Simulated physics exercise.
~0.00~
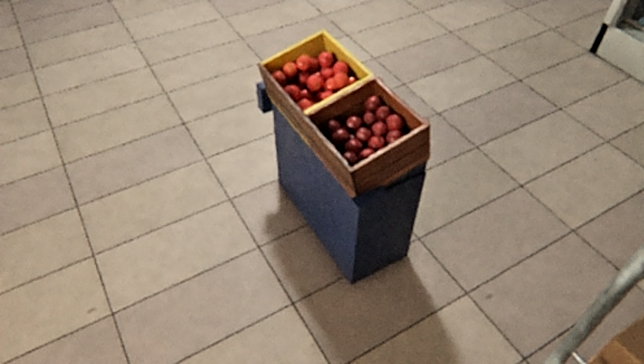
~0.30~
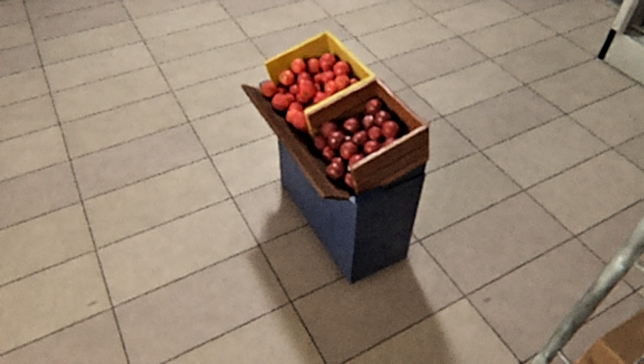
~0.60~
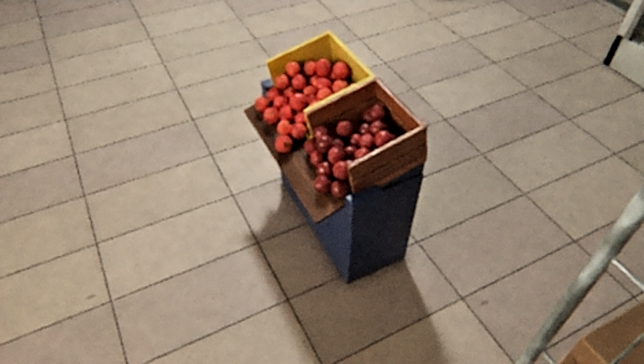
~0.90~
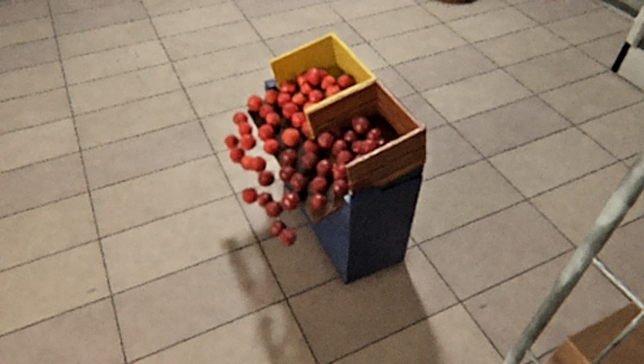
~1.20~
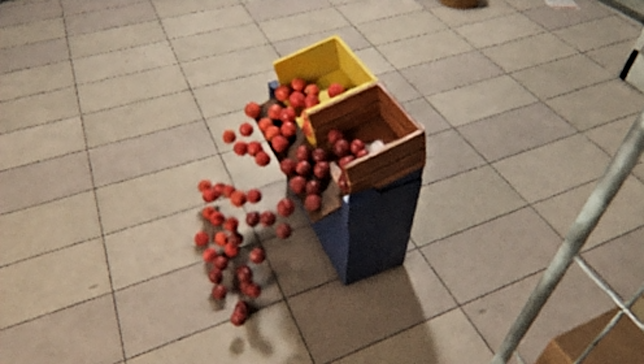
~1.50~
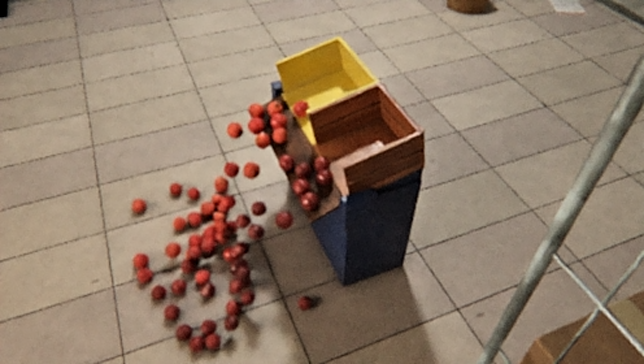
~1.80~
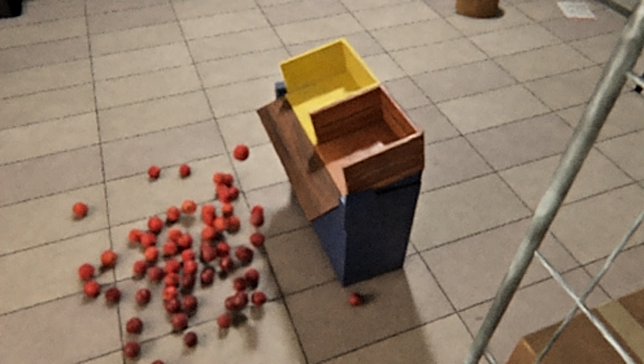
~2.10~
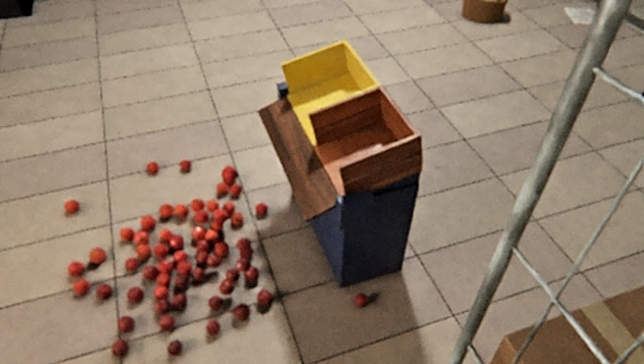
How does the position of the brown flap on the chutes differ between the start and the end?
At the start the flap is leaning across the lower end of the chutes. By the end it has swung down and is over on its side, leaving the chutes open.
